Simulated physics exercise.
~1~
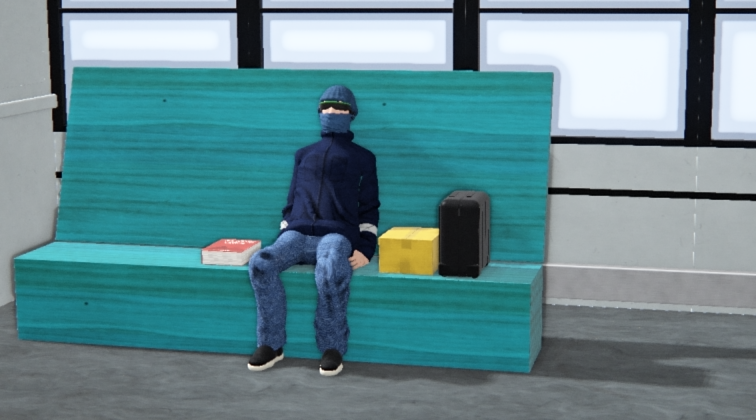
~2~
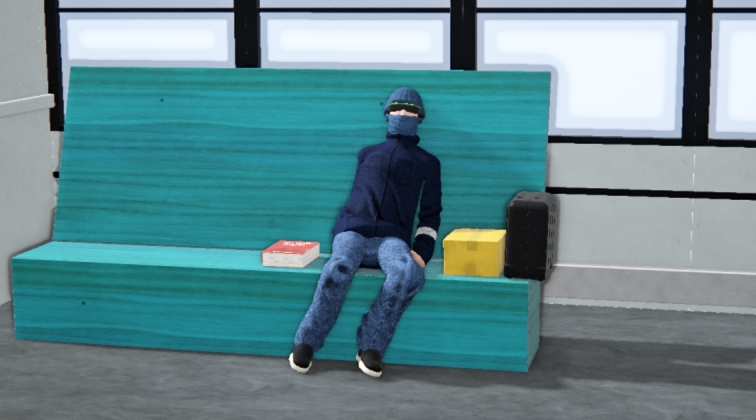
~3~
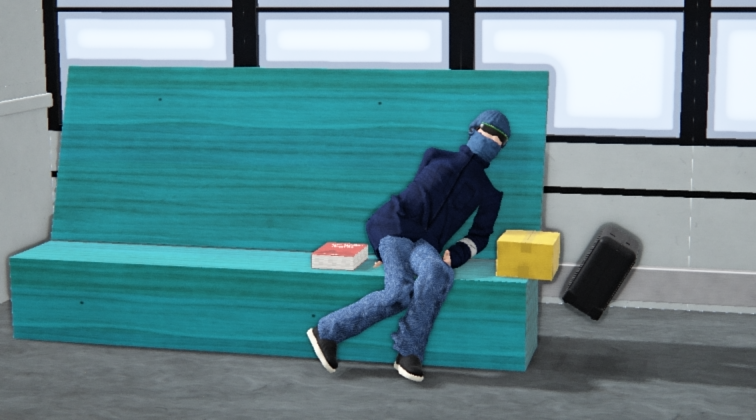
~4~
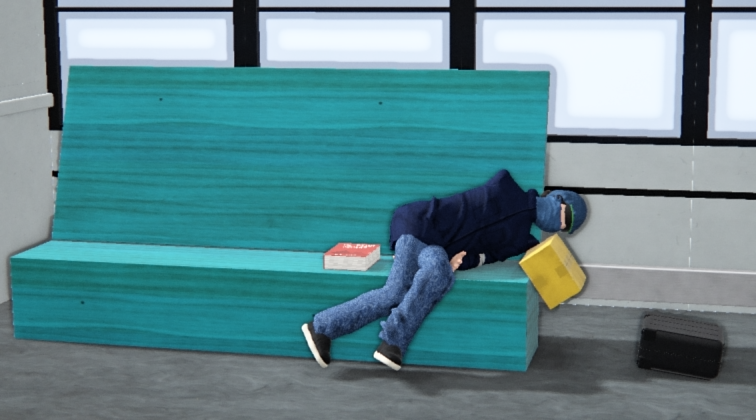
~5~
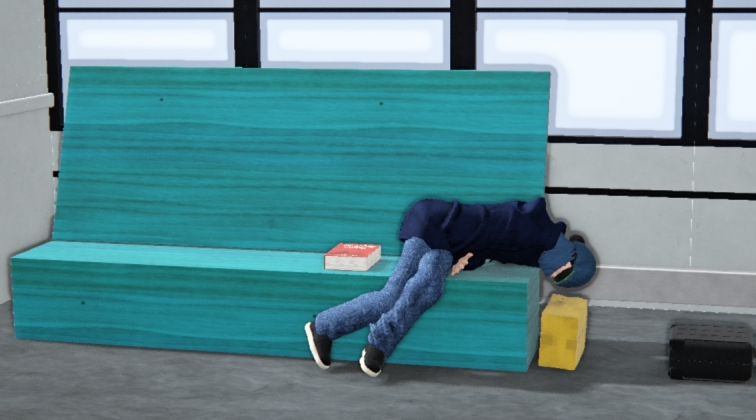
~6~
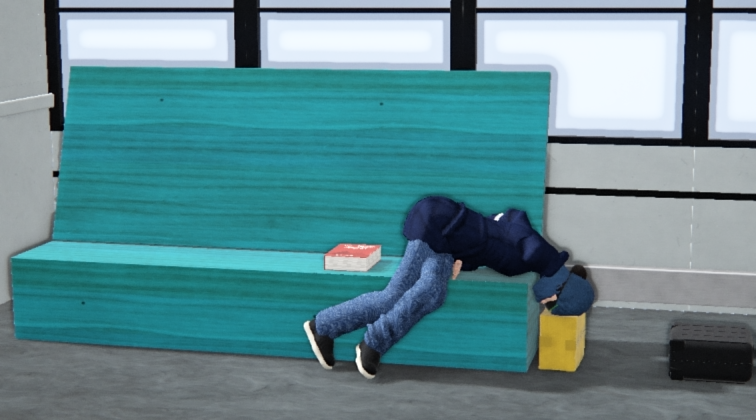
A limp, sleeping commuter slid right along a teal bench with a red book, a yellow box and a black case, then toppled sideways as the case and box fell off, ending slumped head-down over the end while the book stayed on.
